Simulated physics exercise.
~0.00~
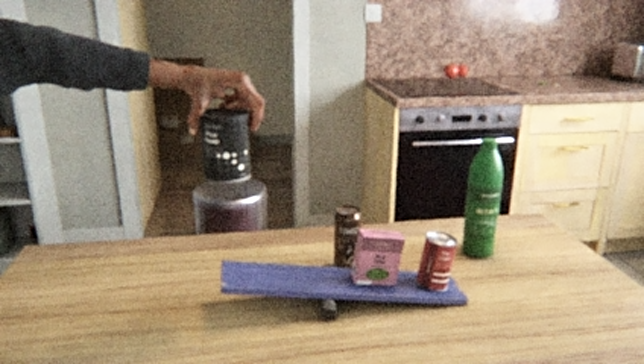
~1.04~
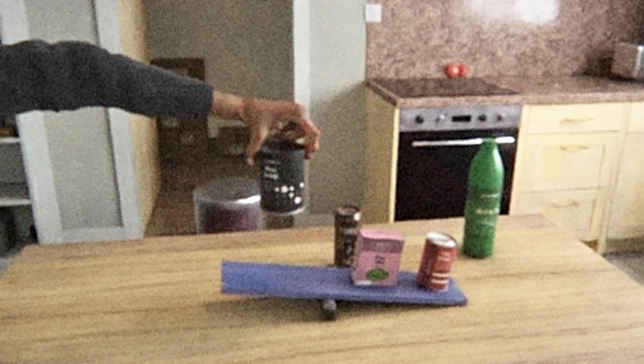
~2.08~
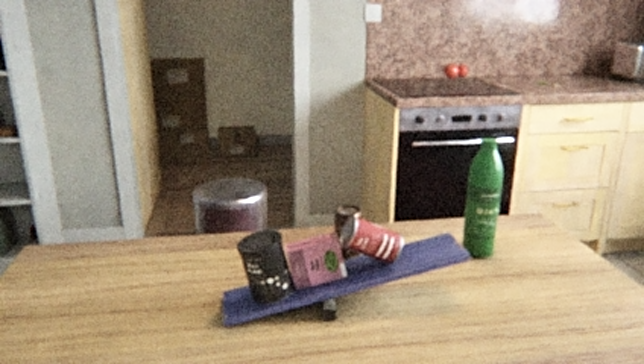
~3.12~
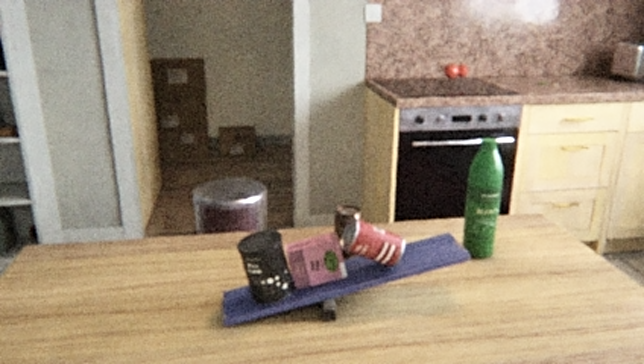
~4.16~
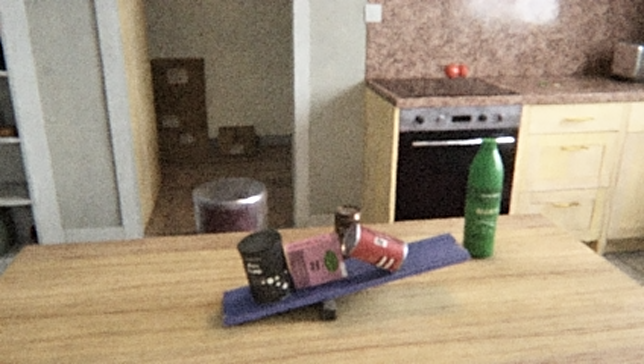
We see a hand release a black tin above the raised left end of a blue plank holding a pink packet and red tin; the plank tips left, both topple leftward, and the black tin rests leaning on the lowered end, with the brown can and green bottle still standing.
